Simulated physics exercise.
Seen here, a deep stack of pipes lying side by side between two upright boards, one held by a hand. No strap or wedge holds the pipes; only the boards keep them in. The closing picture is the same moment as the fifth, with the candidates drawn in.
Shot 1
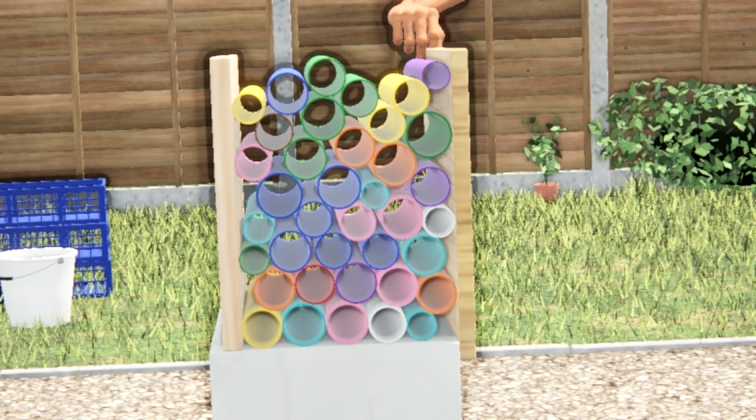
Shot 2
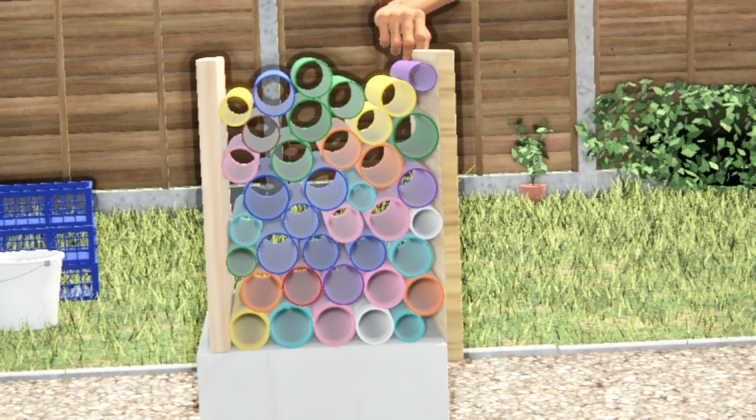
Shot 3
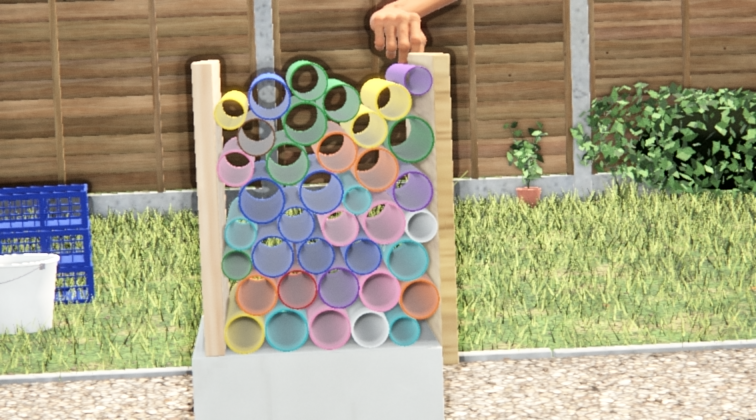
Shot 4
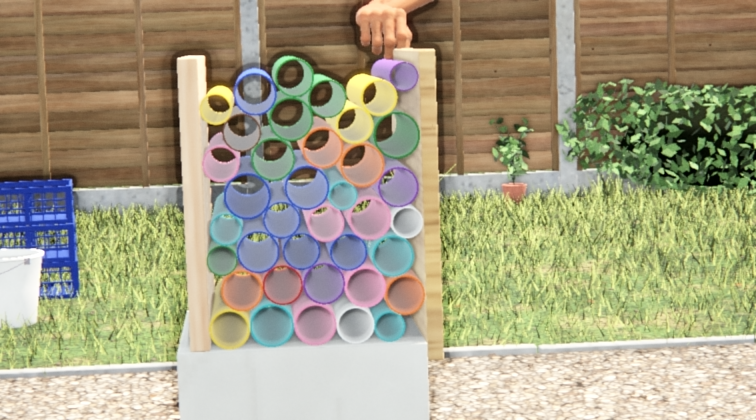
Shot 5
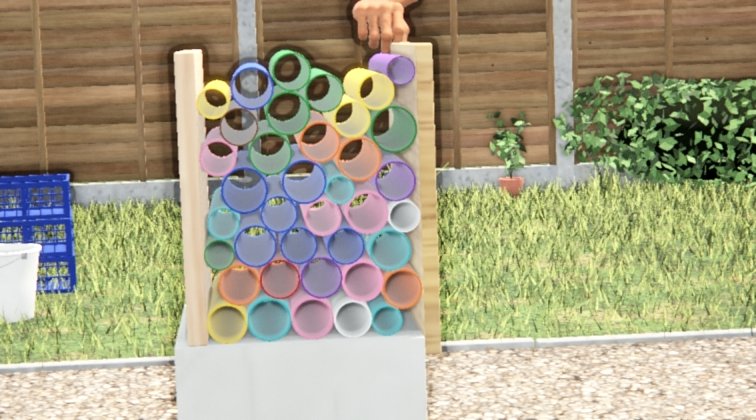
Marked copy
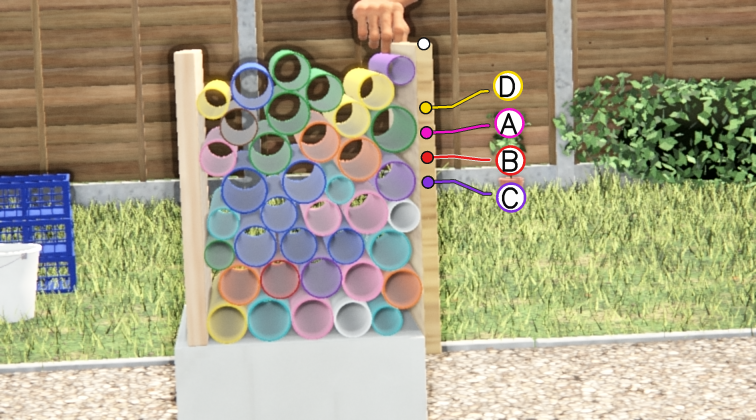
The camera drifts slightly to the right across a sunny garden, looking straight on at a grey block standing before grass, gravel and a brown wooden fence. Colourful pipes, among them yellow, blue, green, pink, orange and purple, lie stacked between two upright boards, with blue crates and a white bucket at left. The stack slides leftward in view, its pipes staying in place, while a hand stays at the right board's top.
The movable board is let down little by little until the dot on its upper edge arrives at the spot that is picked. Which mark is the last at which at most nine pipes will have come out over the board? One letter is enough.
The answer is mark C.
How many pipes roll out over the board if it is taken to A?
With A, one.
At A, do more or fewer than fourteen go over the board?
At A, fewer than fourteen.
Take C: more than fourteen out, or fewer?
Fewer than fourteen.
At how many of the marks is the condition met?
Four of the four.
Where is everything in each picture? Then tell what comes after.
An orange pipe (437, 294); a turquoise pipe (425, 255); a pink pipe (402, 218), in the first picture.
A pink pipe (389, 219); a purple pipe (418, 188), in the second picture.
An orange pipe (337, 152); a green pipe (411, 140), in the third picture.
A blue pipe (255, 94); side board (414, 192), in the fourth picture.
A yellow pipe (227, 323); an orange pipe (402, 289); a turquoise pipe (390, 250), in the fifth picture.
On the marked copy, A at (426, 133); B at (427, 158); C at (428, 182); D at (426, 108); the white dot at (424, 44).
Following C. Soon after the start, top of the board (417, 107).
Later, top of the board (419, 179).
In the end, top of the board (419, 182), about six out over the board.
As for the rest, A one out over the board; B one out over the board; D none out over the board.
